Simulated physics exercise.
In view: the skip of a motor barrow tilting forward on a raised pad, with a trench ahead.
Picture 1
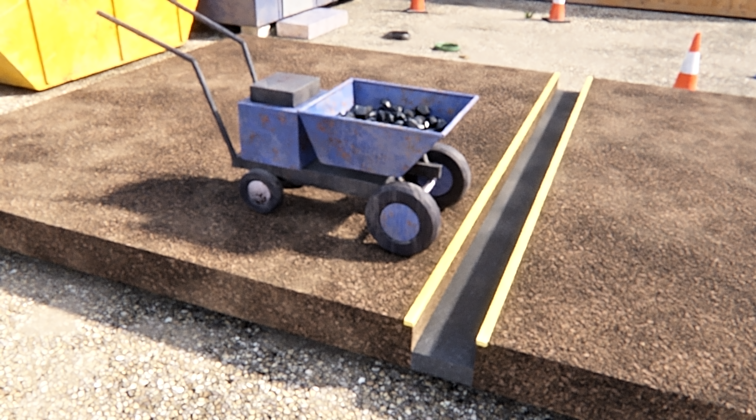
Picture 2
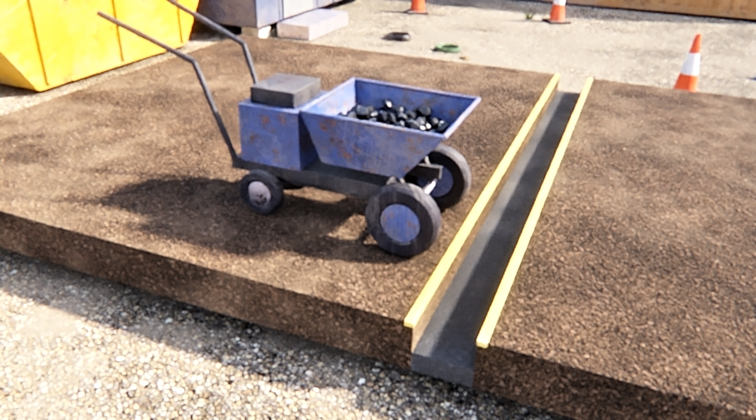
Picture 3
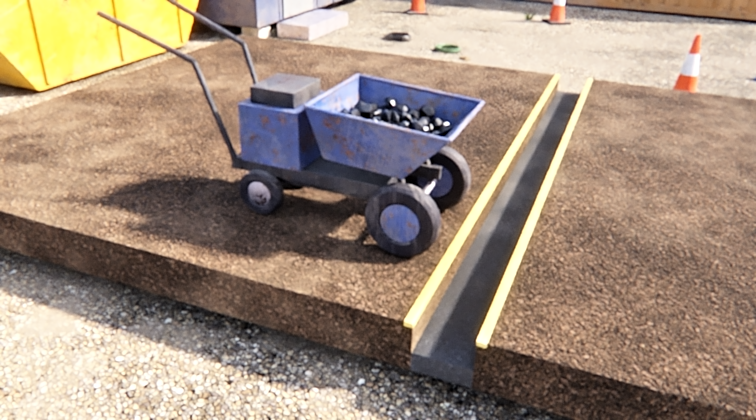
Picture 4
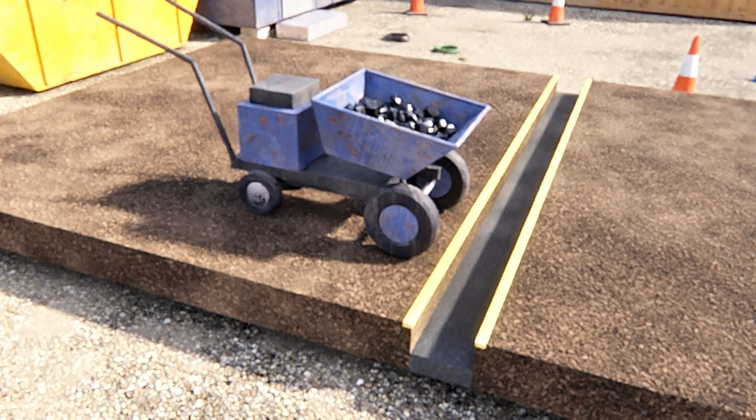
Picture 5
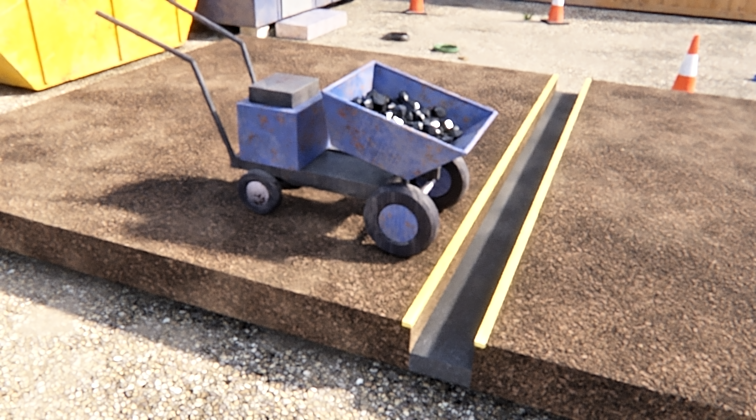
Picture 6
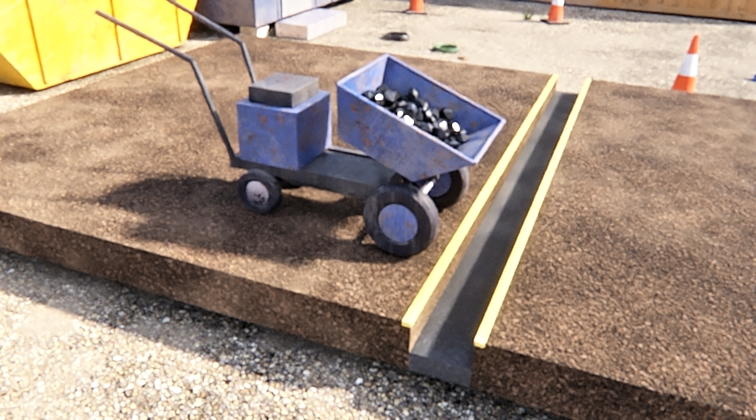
On a raised brown pad, a blue motor barrow stands beside a yellow-edged trench, its skip of black lumps steadily tilting forward.
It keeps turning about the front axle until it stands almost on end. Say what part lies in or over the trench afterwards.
In the trench: Under half.
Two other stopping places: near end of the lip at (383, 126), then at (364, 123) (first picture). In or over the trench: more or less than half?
One: Over half. Two: Above a half.
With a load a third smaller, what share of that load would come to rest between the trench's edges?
Near 10 %.
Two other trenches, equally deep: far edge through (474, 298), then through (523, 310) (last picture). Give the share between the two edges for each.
Near 0 % and 70 %.
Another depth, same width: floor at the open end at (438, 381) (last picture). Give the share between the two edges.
Roughly 10 in a hundred.
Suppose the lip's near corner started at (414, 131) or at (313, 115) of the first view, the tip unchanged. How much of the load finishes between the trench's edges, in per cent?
First some 70, then 20 per cent.
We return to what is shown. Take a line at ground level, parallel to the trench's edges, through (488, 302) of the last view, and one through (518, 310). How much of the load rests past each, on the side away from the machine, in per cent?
In turn 80 and 50 in a hundred.
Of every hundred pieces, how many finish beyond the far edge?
Roughly 80 in a hundred.
Just after the last frame, skip tipped steeply; every one in the skip.
A moment on, skip tipped right over; the larger part in the skip; about a tenth beyond it.
Further on, skip tipped right over; roughly a quarter in the skip; just a few in or heaped over the trench; the larger part beyond it.
When it is over, skip tipped right over; roughly a quarter in the skip; just a few in or heaped over the trench; the larger part beyond it.
